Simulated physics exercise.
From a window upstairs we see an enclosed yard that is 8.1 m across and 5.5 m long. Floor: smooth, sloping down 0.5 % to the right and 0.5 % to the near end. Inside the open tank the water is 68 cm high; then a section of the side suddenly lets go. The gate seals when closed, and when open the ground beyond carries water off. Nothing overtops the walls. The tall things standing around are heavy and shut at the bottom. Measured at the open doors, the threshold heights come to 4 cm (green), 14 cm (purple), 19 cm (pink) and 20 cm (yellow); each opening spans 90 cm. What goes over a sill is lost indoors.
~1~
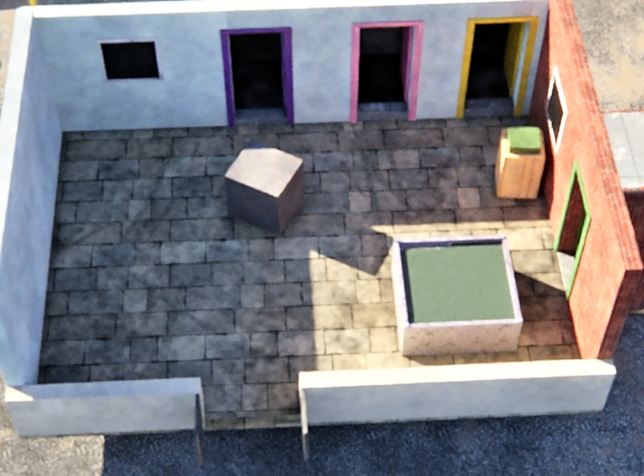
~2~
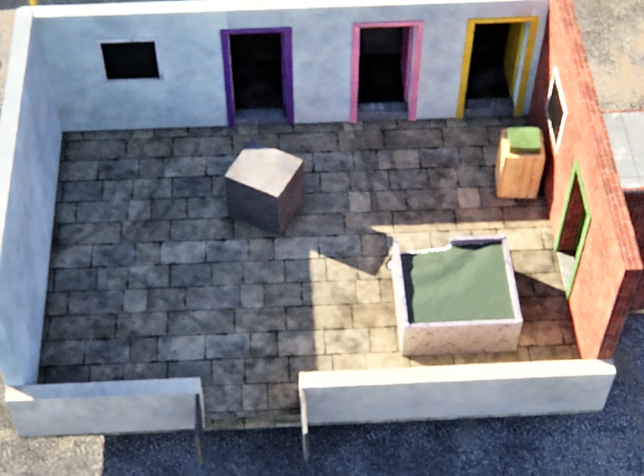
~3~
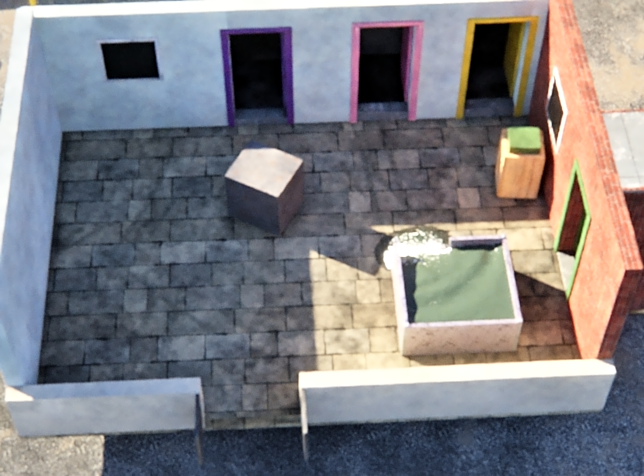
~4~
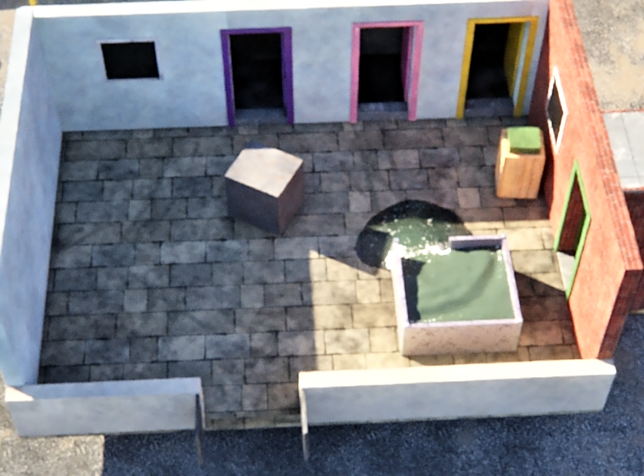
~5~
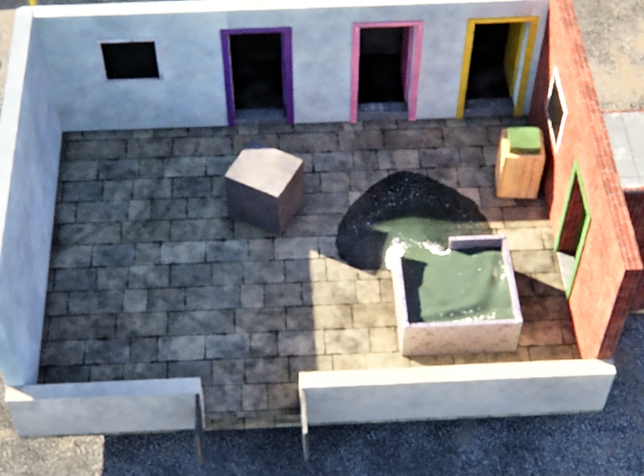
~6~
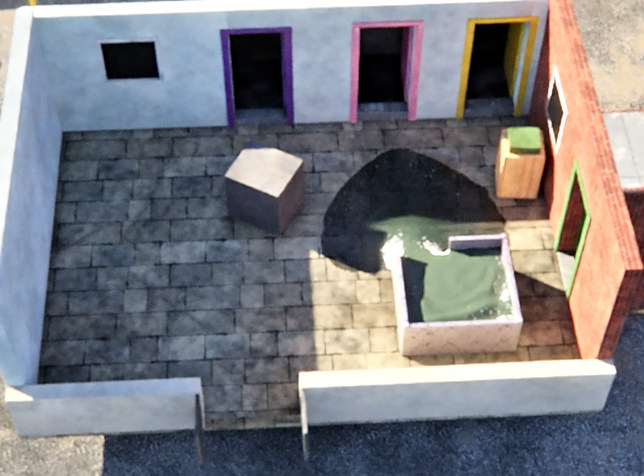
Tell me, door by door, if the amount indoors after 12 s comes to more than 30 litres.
At the green door the total will be lower than the limit. At the purple door the total will be lower than the limit. At the pink door the total will be lower than the limit. At the yellow door the total will be lower than the limit.
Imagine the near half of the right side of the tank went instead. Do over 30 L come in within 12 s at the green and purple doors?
Result against the limit at green: Limit broken; result at purple: Limit held.
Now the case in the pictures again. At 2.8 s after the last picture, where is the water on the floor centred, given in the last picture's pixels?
At about (397, 211).
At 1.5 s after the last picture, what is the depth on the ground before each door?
Depths: Green door 1 cm, purple door 17 cm, pink door 22 cm, yellow door 19 cm.
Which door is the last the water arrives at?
The answer is the green door.
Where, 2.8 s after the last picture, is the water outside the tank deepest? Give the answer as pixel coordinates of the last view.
Spot: Approx. (532, 166).
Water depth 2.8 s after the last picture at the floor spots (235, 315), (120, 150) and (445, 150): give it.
0, 3, 7 cm.
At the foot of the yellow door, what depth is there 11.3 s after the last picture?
The depth there is near 5.0 cm.
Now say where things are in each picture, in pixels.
The first picture shows the open tank at (456, 283) is whole and still, 68 cm deep.
In the second picture, water pours out on the open tank's far side and has run 0.5 m, to (389, 266); typically 10 cm deep outside, 68 cm at the open tank's back.
In the third picture, the front is at (434, 232), 0.8 m from the gap on the open tank's far side; 0.7 m2 of floor is under water; 68 cm left at the back of the open tank.
In the fourth picture, the front is at (412, 204), 1.4 m from the gap on the open tank's far side; 1.7 m2 of floor is under water; 66 cm left at the back of the open tank.
In the fifth picture, water pours out on the open tank's far side and has run 2.0 m, to (401, 176); typically 5 cm deep outside, 57 cm at the open tank's back.
In the sixth picture, water pours out on the open tank's far side and has run 2.5 m, to (392, 155); typically 4 cm deep outside, 58 cm at the open tank's back.
Then, 0.7 s after the last picture water covers 25 % of the floor and is deepest (34 cm) near (416, 265); green door not reached, purple door not reached, pink door 22 cm at the sill, 0 L in, yellow door 5 cm at the sill, 0 L in.
Then, 1.5 s after the last picture water covers 30 % of the floor and is deepest (30 cm) near (522, 119); green door not reached, purple door 17 cm at the sill, 0 L in, pink door 22 cm at the sill, 4 L in, yellow door 19 cm at the sill, 0 L in.
Then, 2.8 s after the last picture water covers 40 % of the floor and is deepest (25 cm) near (532, 166); green door 1 cm at the sill, 0 L in, purple door 10 cm at the sill, 3 L in, pink door 13 cm at the sill, 8 L in, yellow door 15 cm at the sill, 1 L in.
Then, 6.3 s after the last picture water covers 65 % of the floor and is deepest (10 cm) near (521, 166); green door 4 cm at the sill, 0 L in, purple door 6 cm at the sill, 3 L in, pink door 8 cm at the sill, 8 L in, yellow door 9 cm at the sill, 1 L in.
Then, 11.3 s after the last picture water covers 90 % of the floor and is deepest (6 cm) near (321, 399); green door 5 cm at the sill, 11 L in, purple door 4 cm at the sill, 3 L in, pink door 5 cm at the sill, 8 L in, yellow door 5 cm at the sill, 1 L in.
